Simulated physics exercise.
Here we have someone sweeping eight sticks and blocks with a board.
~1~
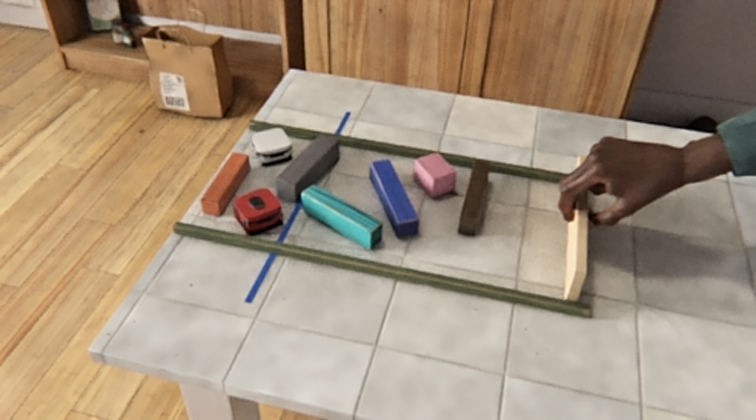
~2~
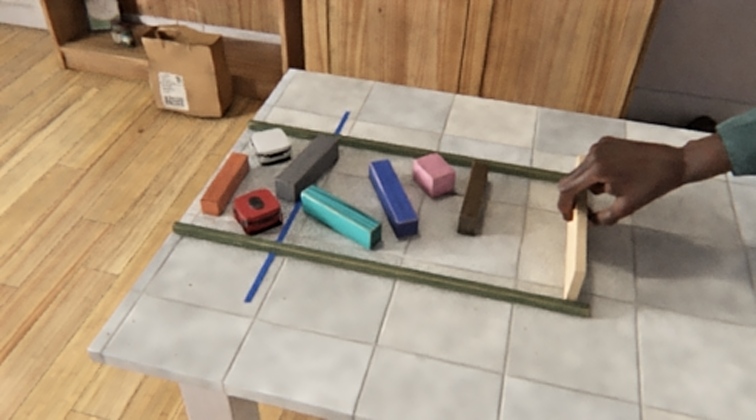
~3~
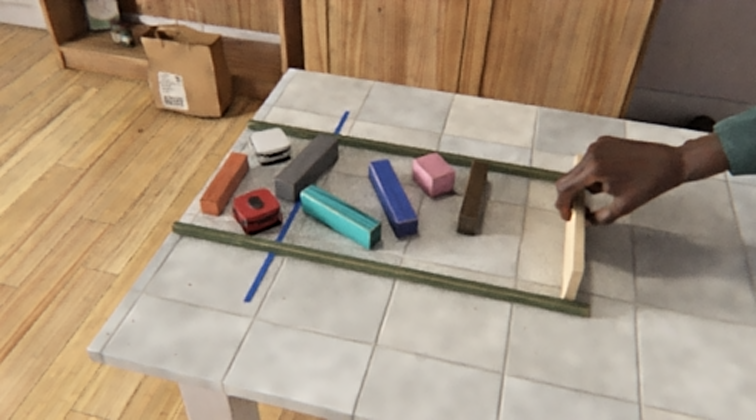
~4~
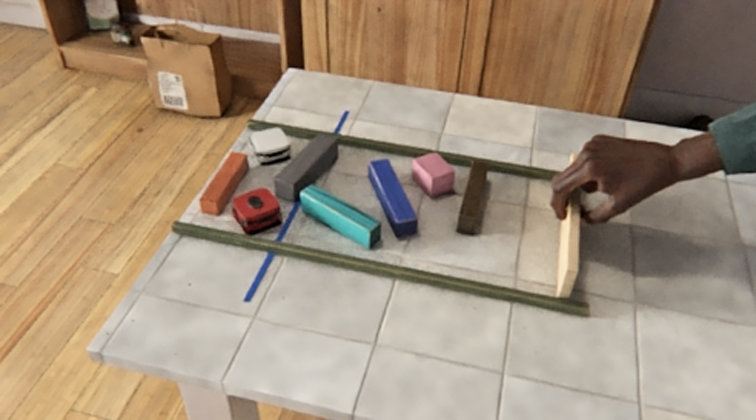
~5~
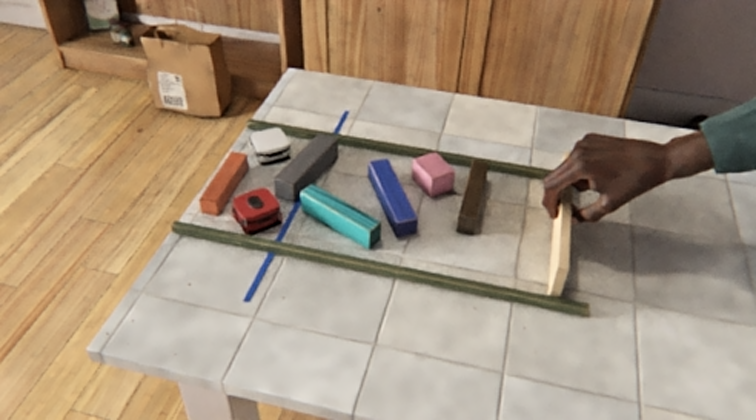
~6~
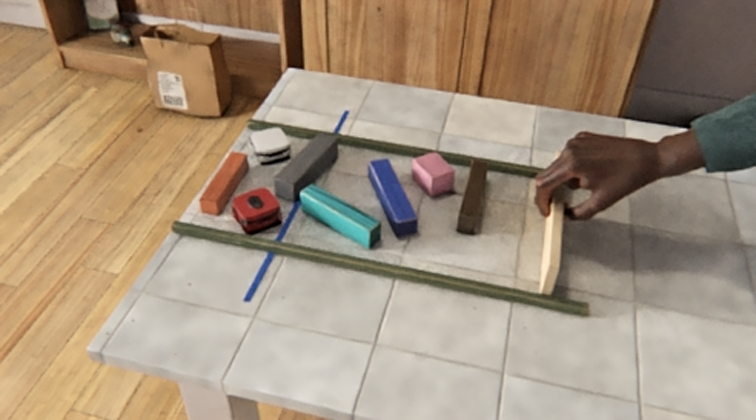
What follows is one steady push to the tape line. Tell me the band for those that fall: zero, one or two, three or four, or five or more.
The number that fall off is one or two.
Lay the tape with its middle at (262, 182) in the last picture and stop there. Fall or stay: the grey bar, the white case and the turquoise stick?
The grey bar goes over; the white case comes down; the turquoise stick remains up.
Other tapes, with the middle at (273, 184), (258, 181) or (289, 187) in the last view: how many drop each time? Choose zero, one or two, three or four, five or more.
One after another: 3 or 4; either three or four; just one or two.
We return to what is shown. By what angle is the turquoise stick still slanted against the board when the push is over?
About 50°.
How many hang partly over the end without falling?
It comes to 1.
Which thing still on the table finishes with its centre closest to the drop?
The orange bar.
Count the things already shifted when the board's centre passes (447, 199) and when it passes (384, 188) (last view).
By then 2, and 4.
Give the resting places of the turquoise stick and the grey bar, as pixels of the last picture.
Near (250, 206) and (242, 152).
Soon after, none off yet; orange bar at rest near (225, 182); white case at rest near (270, 146); red case at rest near (257, 211).
At rest, the number that fall off is one or two; fallen, white case.
